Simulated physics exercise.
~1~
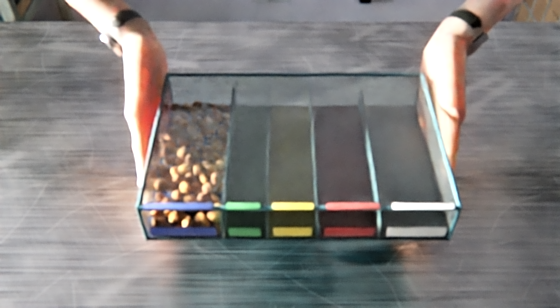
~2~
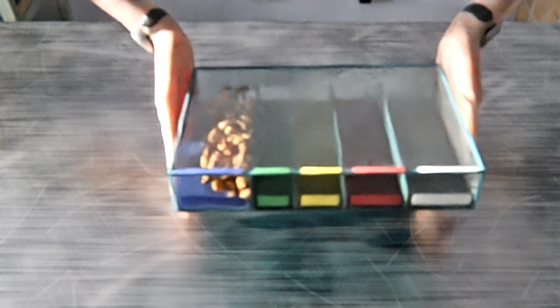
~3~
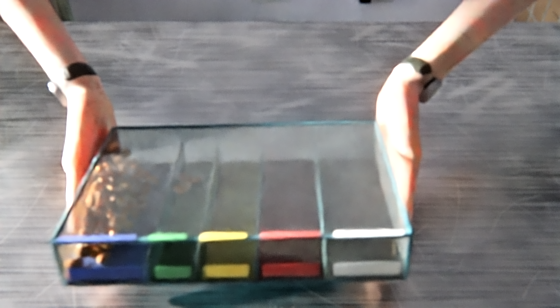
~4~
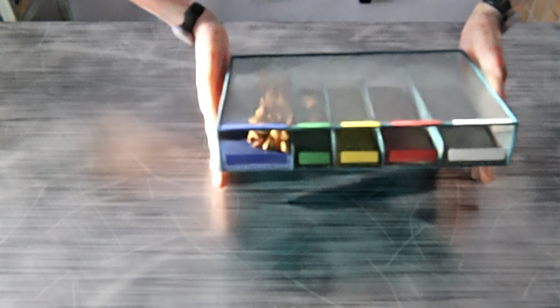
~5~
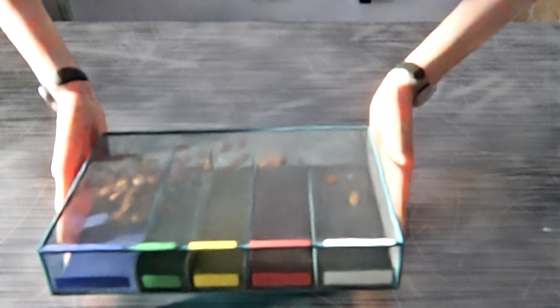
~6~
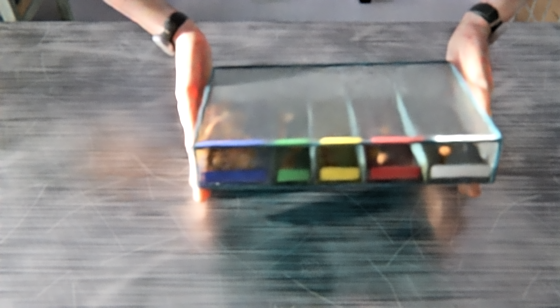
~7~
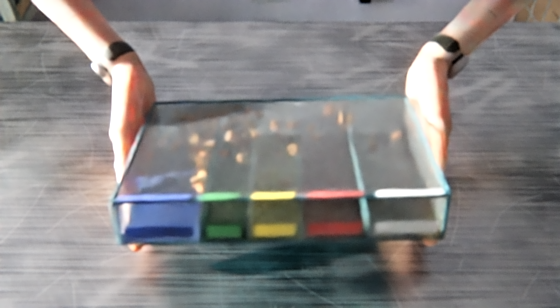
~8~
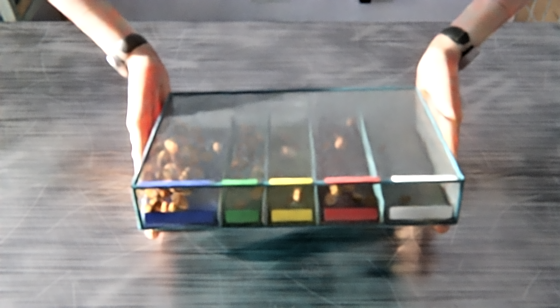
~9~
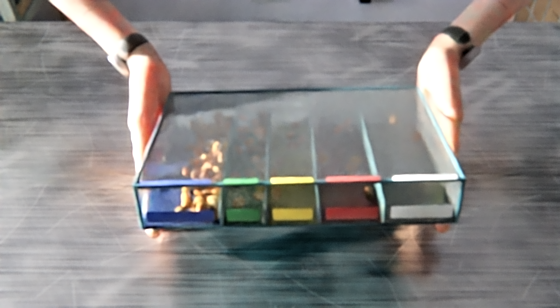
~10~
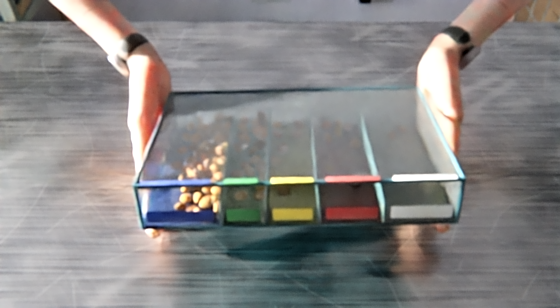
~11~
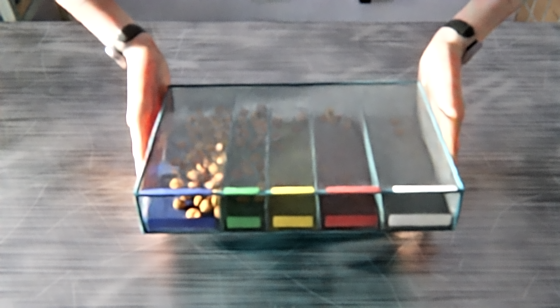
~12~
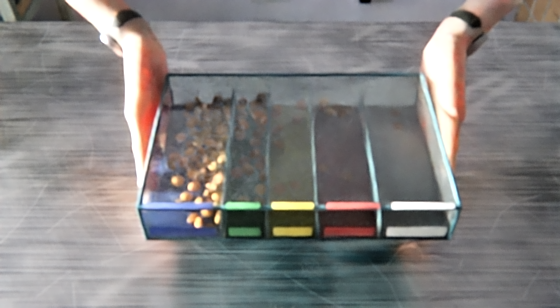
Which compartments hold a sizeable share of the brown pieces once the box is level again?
The blue compartment holds most of the pieces and the green one next to it has a smaller but sizeable share, while yellow and red have only a few and white has practically none.
